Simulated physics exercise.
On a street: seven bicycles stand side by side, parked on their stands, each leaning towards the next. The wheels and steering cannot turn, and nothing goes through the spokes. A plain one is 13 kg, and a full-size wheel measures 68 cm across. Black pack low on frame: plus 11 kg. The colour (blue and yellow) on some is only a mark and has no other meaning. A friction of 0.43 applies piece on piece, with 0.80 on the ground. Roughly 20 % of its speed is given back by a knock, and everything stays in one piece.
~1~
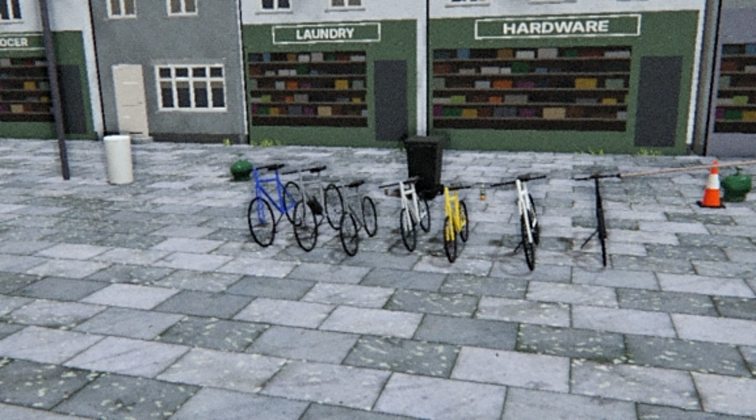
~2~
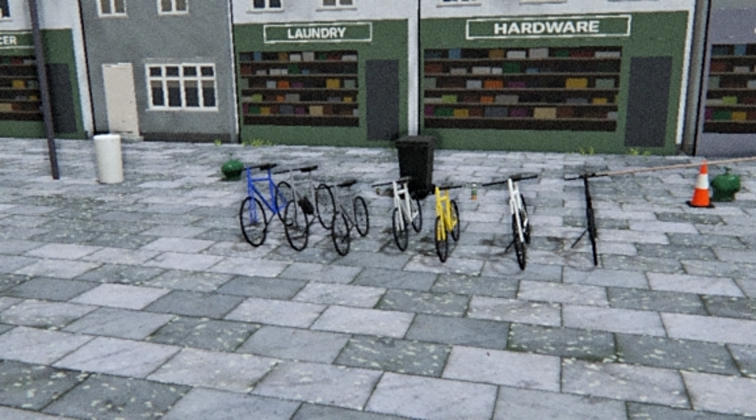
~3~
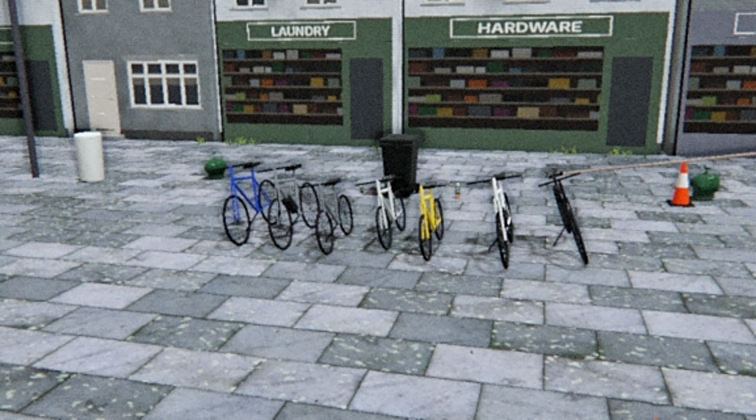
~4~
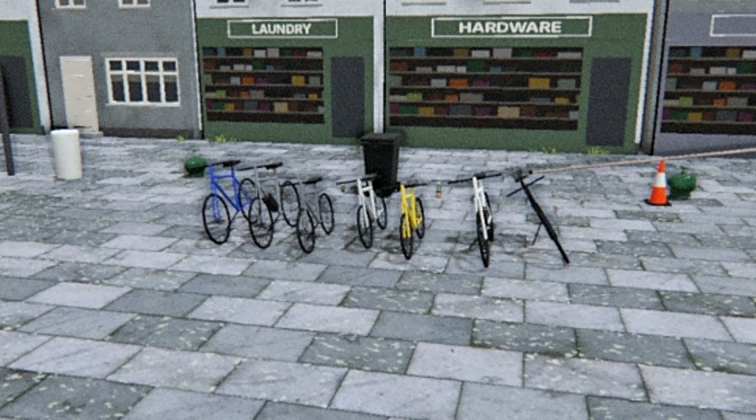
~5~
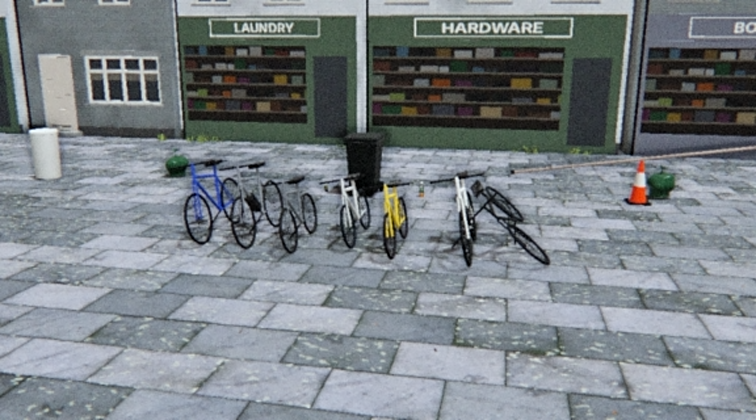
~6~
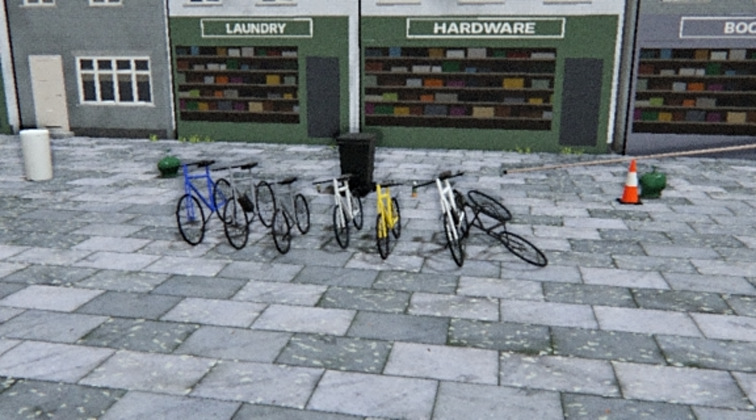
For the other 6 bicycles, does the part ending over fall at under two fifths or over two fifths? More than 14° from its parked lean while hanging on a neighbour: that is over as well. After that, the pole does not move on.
It falls at more than two fifths.
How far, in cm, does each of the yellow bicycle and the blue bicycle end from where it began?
The yellow one ends 70 cm from its start and the blue one 0 cm.
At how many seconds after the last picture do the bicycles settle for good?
Close to 2.0 seconds, I'd say.
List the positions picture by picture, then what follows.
In the first frame (each place is the centre of the face we see best; the camera pans a little), pole end (619, 176) 15 cm from the first bicycle; blue bicycle (296, 195); yellow bicycle (444, 232); the others all in place.
In the second frame, pole end pushing; blue bicycle (289, 195).
In the third frame, pole end (561, 174) pushing; blue bicycle (272, 193); the others all in place.
In the fourth frame, pole end (531, 173) stopped; blue bicycle (252, 192); the others all in place.
In the fifth frame, pole end (513, 173) stopped; blue bicycle (235, 192); the others all in place.
In the sixth frame, pole end (506, 173) stopped; blue bicycle (227, 192); yellow bicycle (376, 229); steepest lean 7°, the bicycle at (446, 232); one has shifted.
Then, 0.28 s later than the last frame, 1 of the 6 other bicycles over.
Then, 0.64 s later than the last frame, 2 of the 6 other bicycles over; yellow bicycle tilted 14°.
Then, 1.18 s later than the last frame, 3 of the 6 other bicycles over; yellow bicycle tilted 56°.
Then, 1.64 s later than the last frame, 4 of the 6 other bicycles over; yellow bicycle tilted 69°.
When it is over, 4 of the 6 other bicycles over; yellow bicycle tilted 70°; blue bicycle unmoved. That is 67 per cent. Two left standing. In pixels of the last frame, middles, yellow bicycle near (334, 227), blue bicycle near (206, 196).
